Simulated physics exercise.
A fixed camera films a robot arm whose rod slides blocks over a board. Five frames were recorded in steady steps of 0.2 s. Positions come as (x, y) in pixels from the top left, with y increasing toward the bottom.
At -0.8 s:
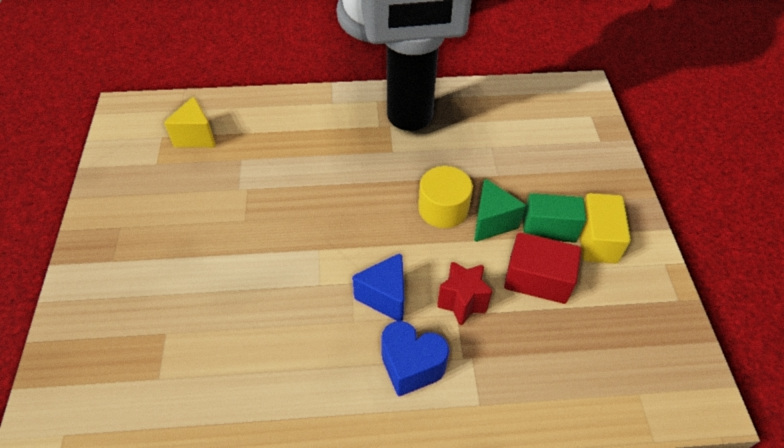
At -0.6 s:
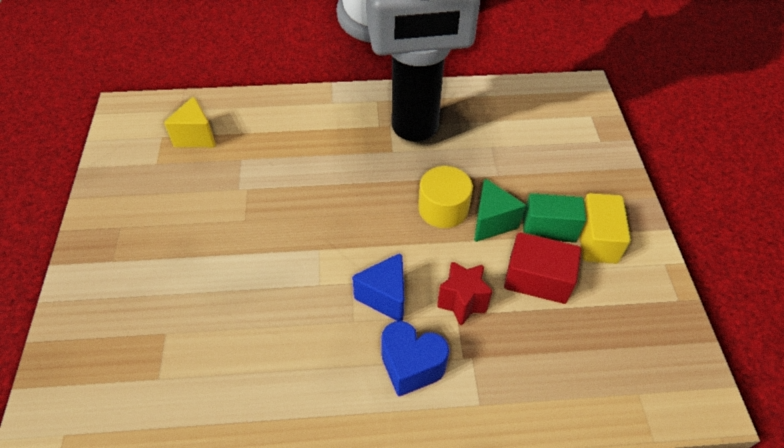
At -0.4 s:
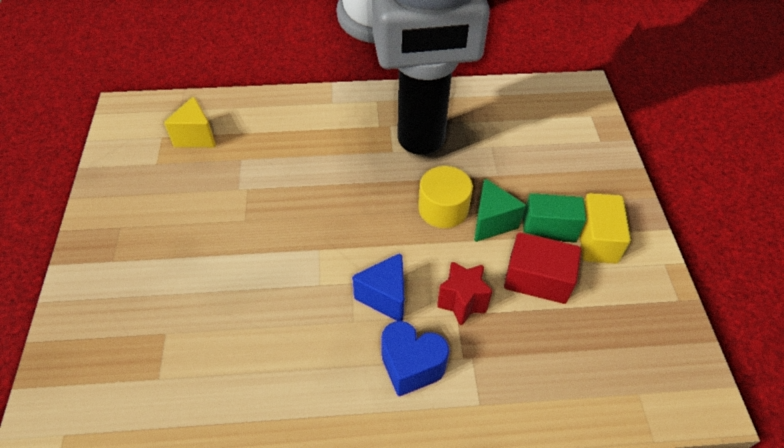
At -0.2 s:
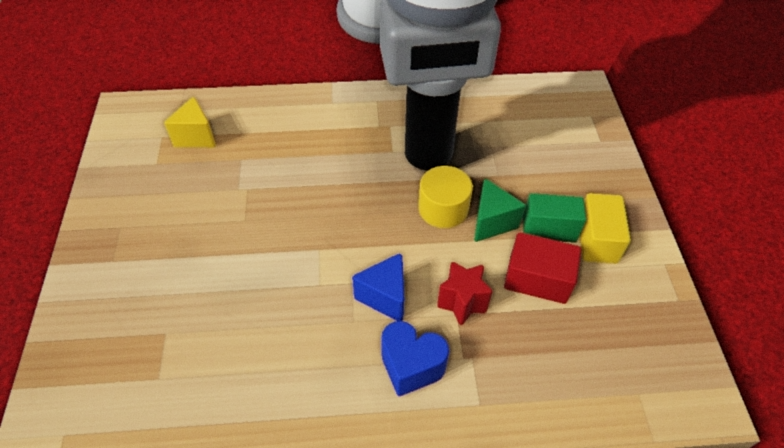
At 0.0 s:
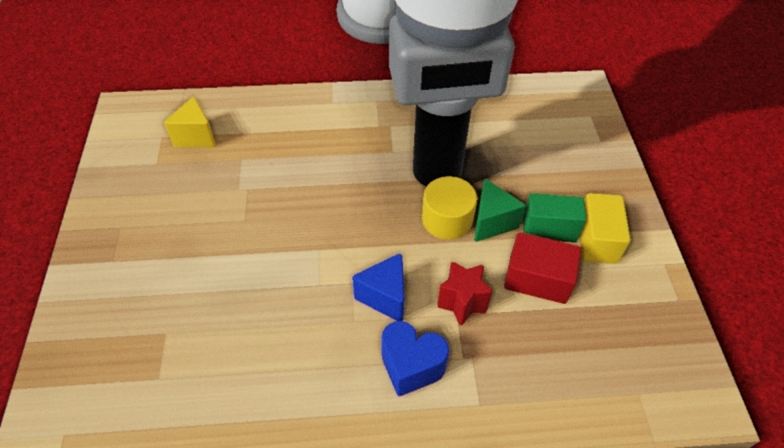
A robot arm with a black rod moving toward a yellow cylinder among coloured blocks on a wooden board, nudging it slightly.
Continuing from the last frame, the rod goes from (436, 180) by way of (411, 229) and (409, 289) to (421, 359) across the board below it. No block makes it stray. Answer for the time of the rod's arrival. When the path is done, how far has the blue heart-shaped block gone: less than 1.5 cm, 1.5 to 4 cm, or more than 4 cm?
If I had to pick, the blue heart-shaped block travels from 1.5 to 4 cm here.
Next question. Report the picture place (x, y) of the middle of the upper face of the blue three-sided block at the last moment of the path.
Close to (364, 319).
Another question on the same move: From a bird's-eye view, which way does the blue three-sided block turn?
From above, it looks like the blue three-sided block goes clockwise.
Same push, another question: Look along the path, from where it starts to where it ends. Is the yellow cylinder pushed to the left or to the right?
Heads left.
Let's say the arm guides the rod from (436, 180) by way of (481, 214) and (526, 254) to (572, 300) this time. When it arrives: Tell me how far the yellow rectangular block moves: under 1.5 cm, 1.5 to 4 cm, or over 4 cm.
Its displacement is between 1.5 and 4 cm.
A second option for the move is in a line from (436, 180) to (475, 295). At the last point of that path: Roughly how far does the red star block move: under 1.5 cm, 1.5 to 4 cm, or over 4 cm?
Covers over 4 cm.
What follows on the original path. One third of the way, rod at (412, 222); yellow cylinder at (456, 236).
Two thirds of the way, rod at (409, 282); blue three-sided block at (371, 302), turned 45° clockwise; yellow cylinder at (465, 252); red star block at (472, 293).
At the end, rod at (422, 352); blue three-sided block at (364, 319), turned 105° clockwise; blue heart-shaped block at (415, 391), turned 15° anticlockwise; yellow cylinder at (465, 252); red star block at (472, 293).
